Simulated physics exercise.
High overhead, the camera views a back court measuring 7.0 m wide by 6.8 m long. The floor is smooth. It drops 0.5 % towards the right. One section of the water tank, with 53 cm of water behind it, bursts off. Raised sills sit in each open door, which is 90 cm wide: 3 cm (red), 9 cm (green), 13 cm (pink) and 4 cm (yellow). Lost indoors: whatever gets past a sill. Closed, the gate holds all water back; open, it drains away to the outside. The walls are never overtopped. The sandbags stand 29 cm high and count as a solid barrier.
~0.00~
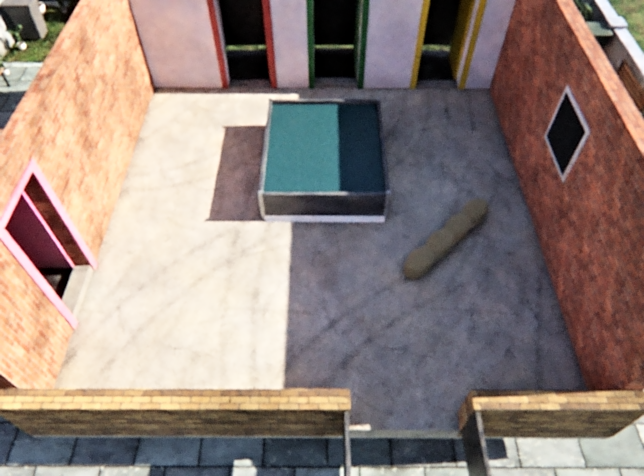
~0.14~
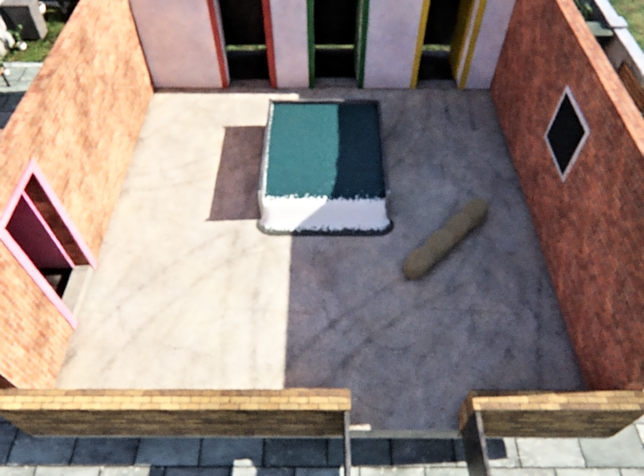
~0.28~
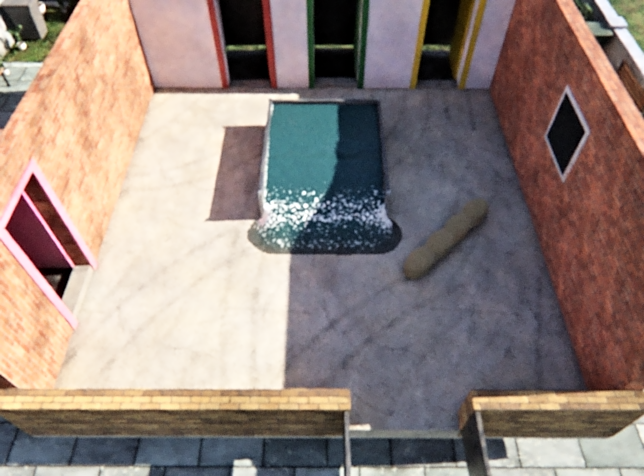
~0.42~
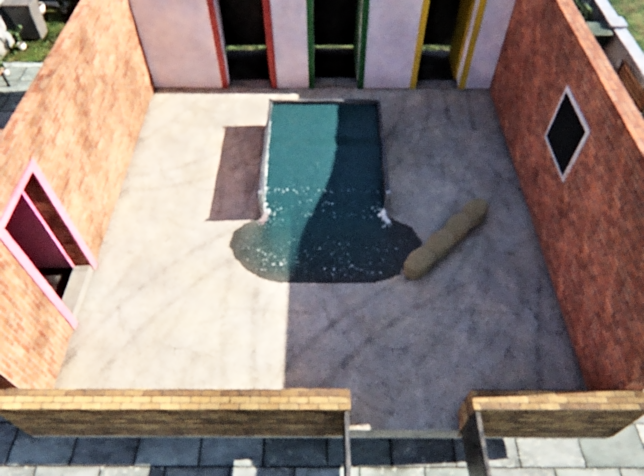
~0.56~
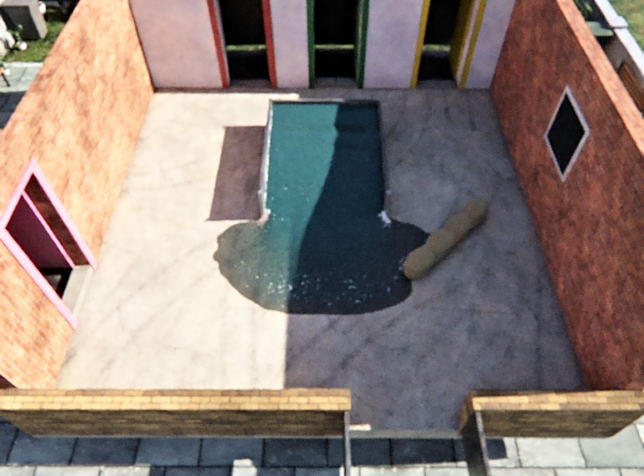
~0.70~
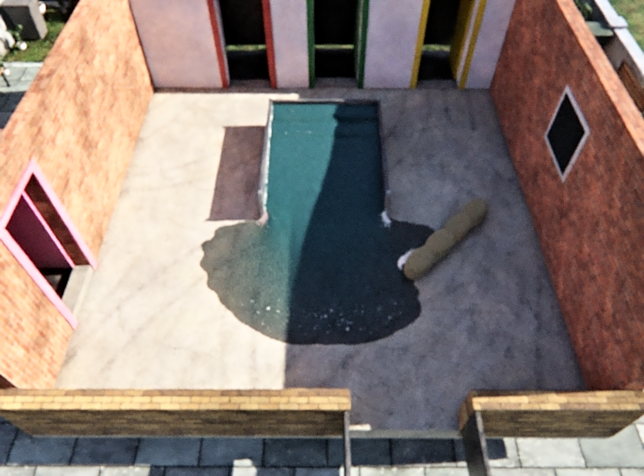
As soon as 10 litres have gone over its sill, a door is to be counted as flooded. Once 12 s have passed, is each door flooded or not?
Red door: Past the limit; green door: Within the limit; pink door: Within the limit; yellow door: Within the limit.
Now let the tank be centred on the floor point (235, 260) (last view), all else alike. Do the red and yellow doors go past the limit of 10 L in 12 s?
Well, red ends up beyond the mark and yellow ends up beyond the mark.
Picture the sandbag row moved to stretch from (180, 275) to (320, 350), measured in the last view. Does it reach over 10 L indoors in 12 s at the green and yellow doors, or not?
Checking the limit, green is fine, yellow is too much.
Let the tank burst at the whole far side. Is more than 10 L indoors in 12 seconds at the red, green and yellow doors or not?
Then it goes red too high, green too high, yellow too high.
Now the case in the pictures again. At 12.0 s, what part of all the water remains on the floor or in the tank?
Some 66 in a hundred.
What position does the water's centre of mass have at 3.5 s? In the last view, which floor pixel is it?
Around (298, 278).
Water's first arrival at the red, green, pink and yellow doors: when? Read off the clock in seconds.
Times: Red 7.0 seconds, green 8.5 seconds, pink 3.0 seconds, yellow 7.0 seconds.
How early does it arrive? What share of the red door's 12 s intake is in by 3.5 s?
I'd say close to 0 percent.
After 1.4 s water covers 25 % of the floor and is deepest (27 cm) near (315, 410); red door not reached, green door not reached, pink door not reached, yellow door not reached.
After 2.2 s water covers 35 % of the floor and is deepest (28 cm) near (301, 410); red door not reached, green door not reached, pink door not reached, yellow door not reached.
After 3.5 s water covers 40 % of the floor and is deepest (28 cm) near (62, 409); red door not reached, green door not reached, pink door 7 cm at the sill, 0 L in, yellow door not reached.
After 7.0 s water covers 75 % of the floor and is deepest (10 cm) near (569, 411); red door 1 cm at the sill, 0 L in, green door not reached, pink door 7 cm at the sill, 0 L in, yellow door not reached.
After 12.0 s water covers 95 % of the floor and is deepest (8 cm) near (569, 411); red door 6 cm at the sill, 41 L in, green door 3 cm at the sill, 0 L in, pink door 2 cm at the sill, 0 L in, yellow door 6 cm at the sill, 2 L in.
